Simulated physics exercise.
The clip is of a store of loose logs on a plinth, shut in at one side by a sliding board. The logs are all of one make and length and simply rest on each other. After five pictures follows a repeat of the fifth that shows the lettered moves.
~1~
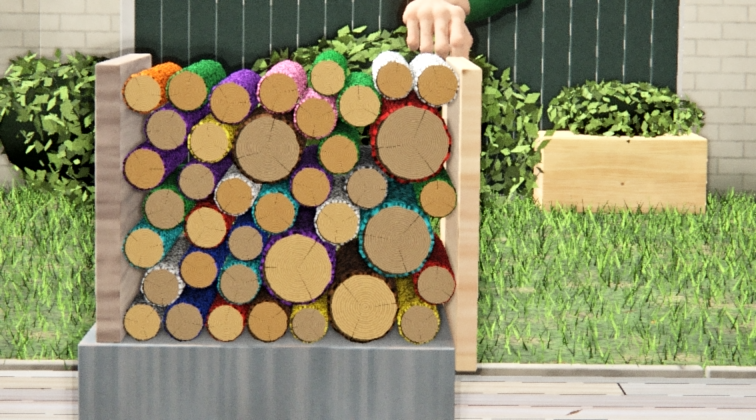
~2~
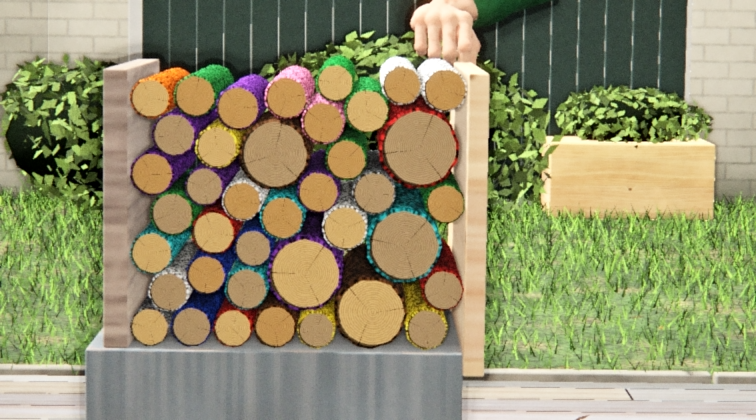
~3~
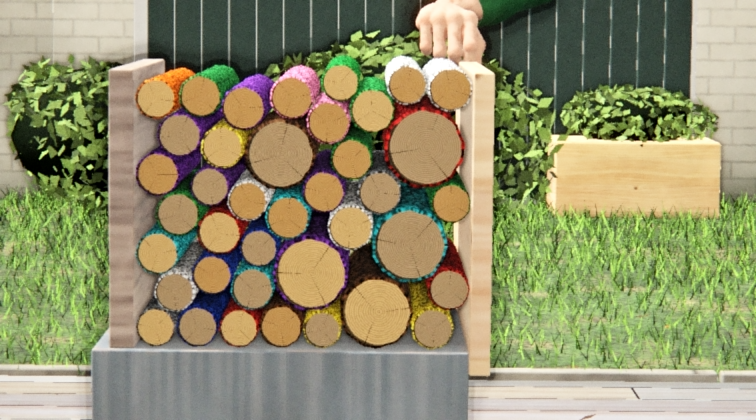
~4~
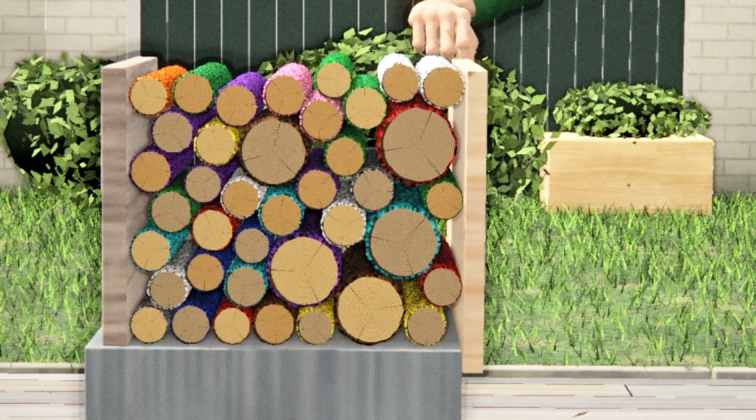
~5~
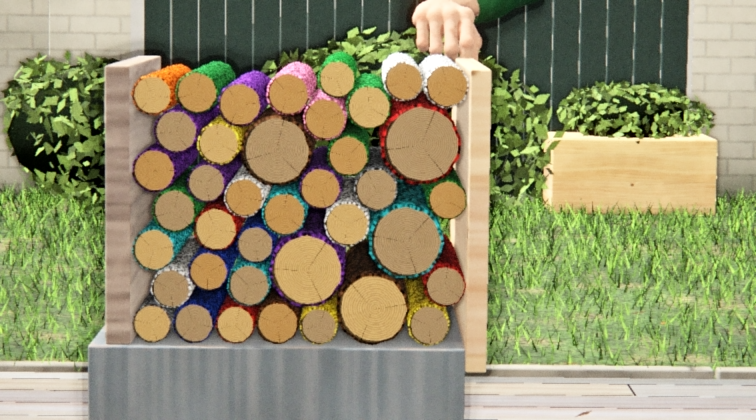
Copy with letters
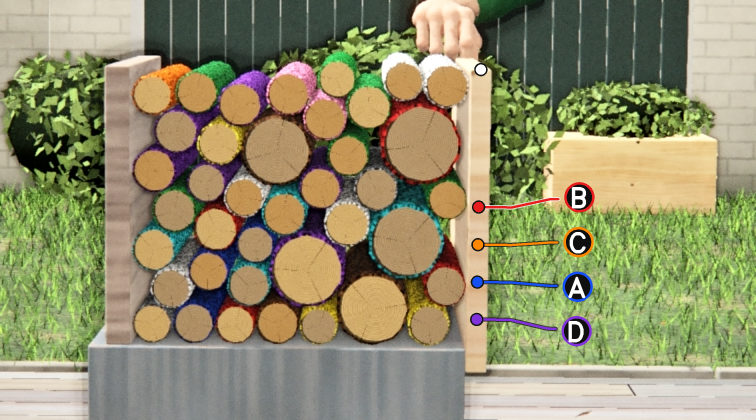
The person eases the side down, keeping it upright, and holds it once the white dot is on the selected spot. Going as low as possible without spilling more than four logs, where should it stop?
The lowest mark that will do is B.
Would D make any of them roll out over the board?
Yes.
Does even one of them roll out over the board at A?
Yes, at A.
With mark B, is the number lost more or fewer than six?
At B, fewer than six.
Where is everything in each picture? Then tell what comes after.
A log (234, 196); a log (196, 181); a log (315, 117), in the first picture.
A log (323, 123); a log (286, 98), in the second picture.
Side board (472, 205); a log (155, 327), in the third picture.
A log (370, 309); a log (168, 290), in the fourth picture.
A log (347, 224); a log (244, 197); a log (206, 183), in the fifth picture.
On the marked copy, A at (478, 282); B at (479, 207); C at (478, 244); D at (477, 320); the white dot at (481, 70).
Following B. Soon after the start, top of the board (469, 135).
Later, top of the board (468, 206).
In the end, top of the board (468, 206), one out over the board.
As for the rest, A more than four out over the board; C five out over the board; D more than four out over the board.
